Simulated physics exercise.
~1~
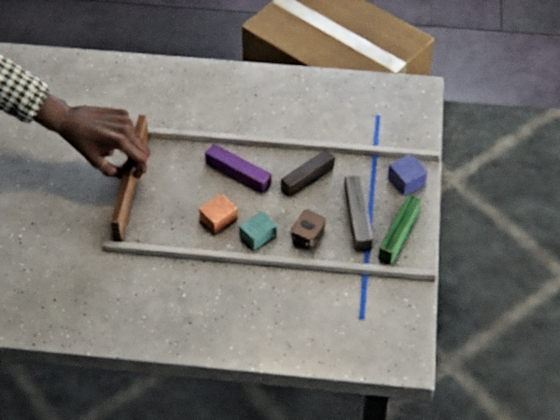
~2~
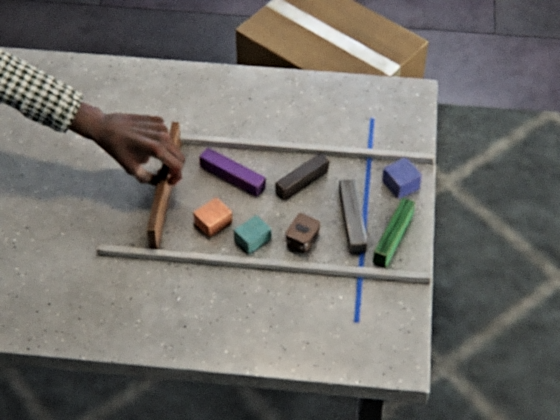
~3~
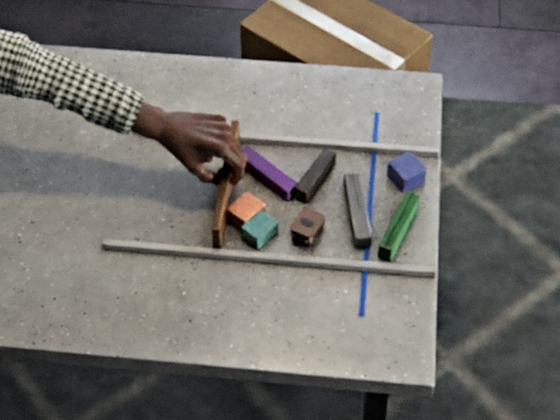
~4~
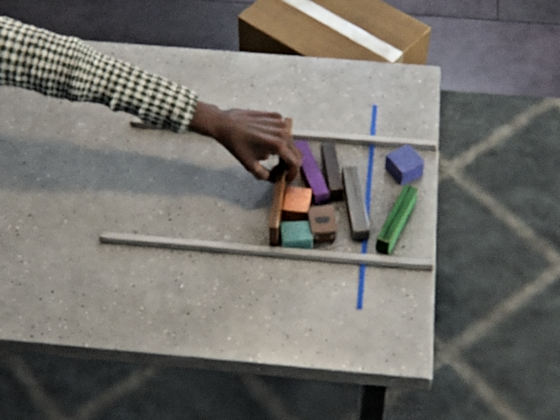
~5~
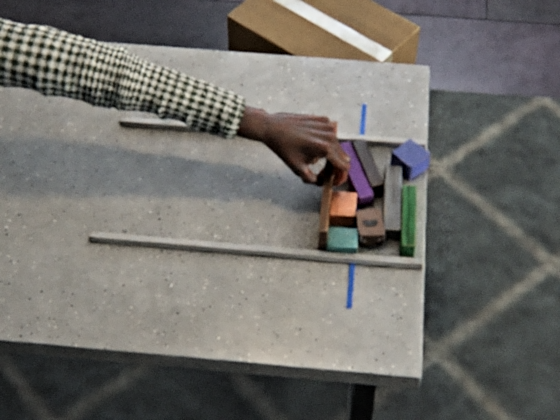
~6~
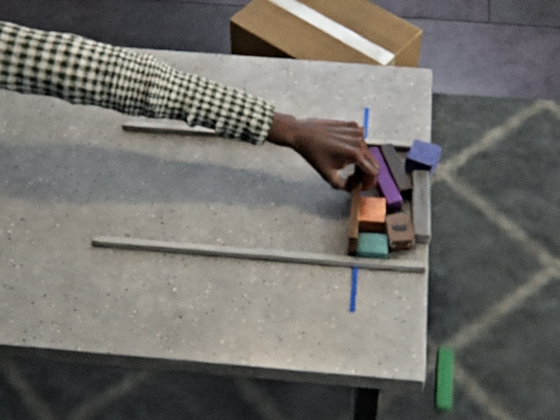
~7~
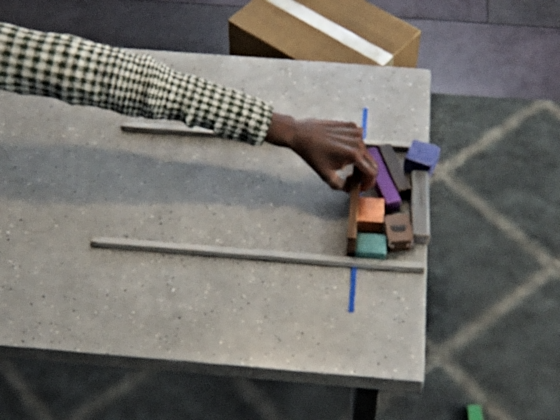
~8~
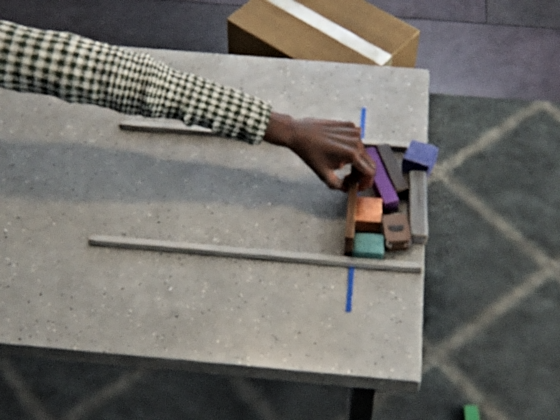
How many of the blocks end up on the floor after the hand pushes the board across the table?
Only one block, the green one, drops off the right edge to the floor. The others stay bunched at the edge of the table.
